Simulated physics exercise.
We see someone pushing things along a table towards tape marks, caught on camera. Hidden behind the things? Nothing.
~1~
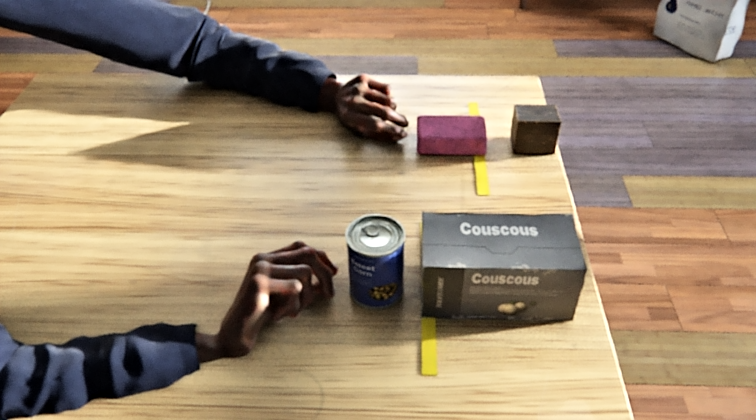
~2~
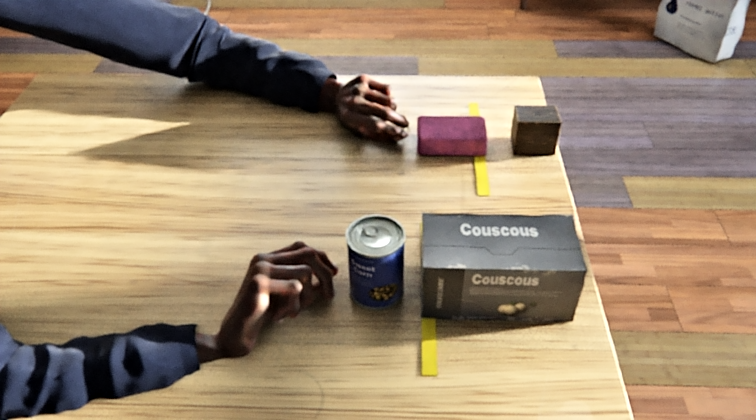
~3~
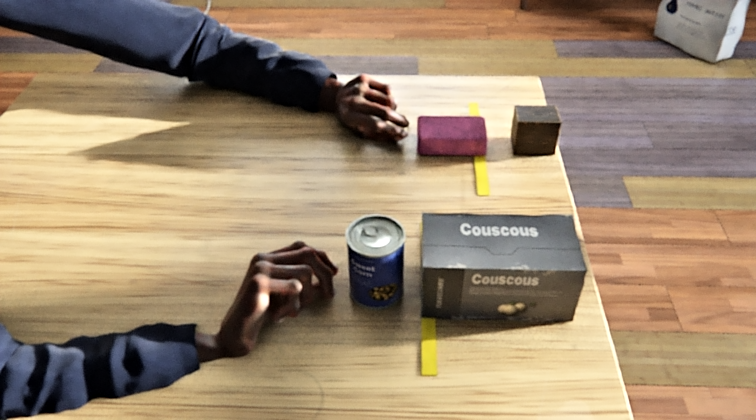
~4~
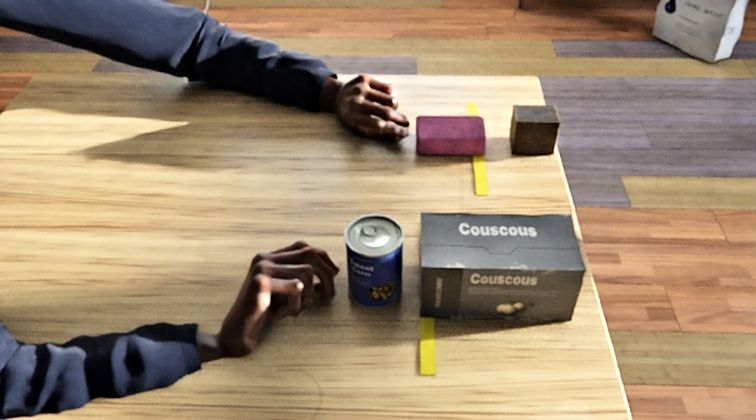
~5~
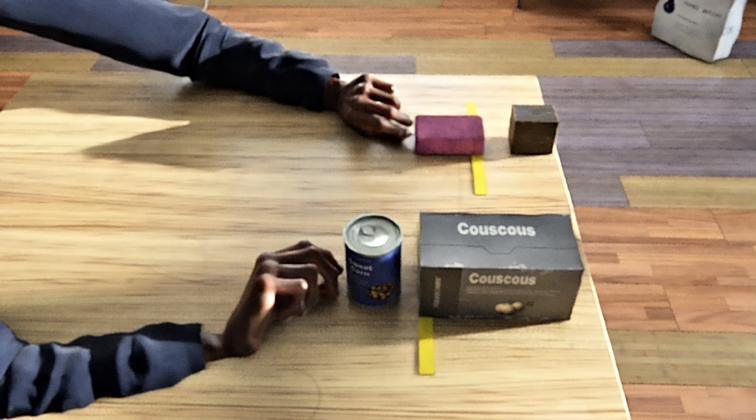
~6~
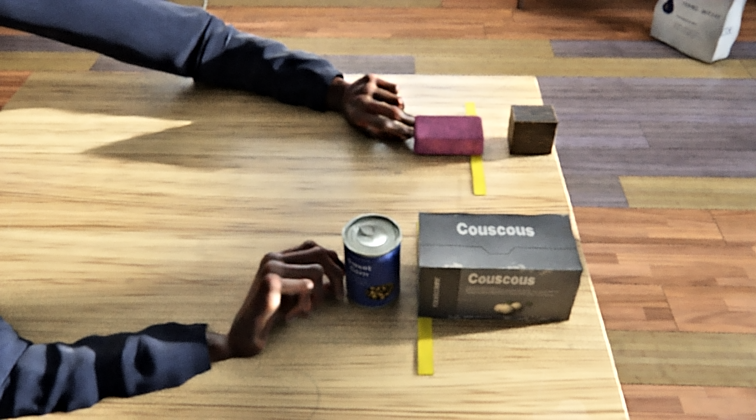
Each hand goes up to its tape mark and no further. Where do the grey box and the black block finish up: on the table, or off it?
They finish like this: Grey box - on the table, black block - off the table.
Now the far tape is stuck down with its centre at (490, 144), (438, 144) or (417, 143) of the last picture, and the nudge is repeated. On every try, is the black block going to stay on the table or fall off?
Well, it does not stay on the first time, does not go over the second time and does not go over the third time.
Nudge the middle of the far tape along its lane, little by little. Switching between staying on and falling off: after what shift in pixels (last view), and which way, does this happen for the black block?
Shift needed: About 16 pixels, direction left.
Then, 0.94 s later than the last frame, grey box shifted a little near (568, 268); black block on its side near (584, 169).
Then, 1.28 s later than the last frame, grey box shifted a little near (568, 268); black block fallen near (564, 394).
When it is over, the grey box stays on the table, near (568, 268); the black block goes over the edge.
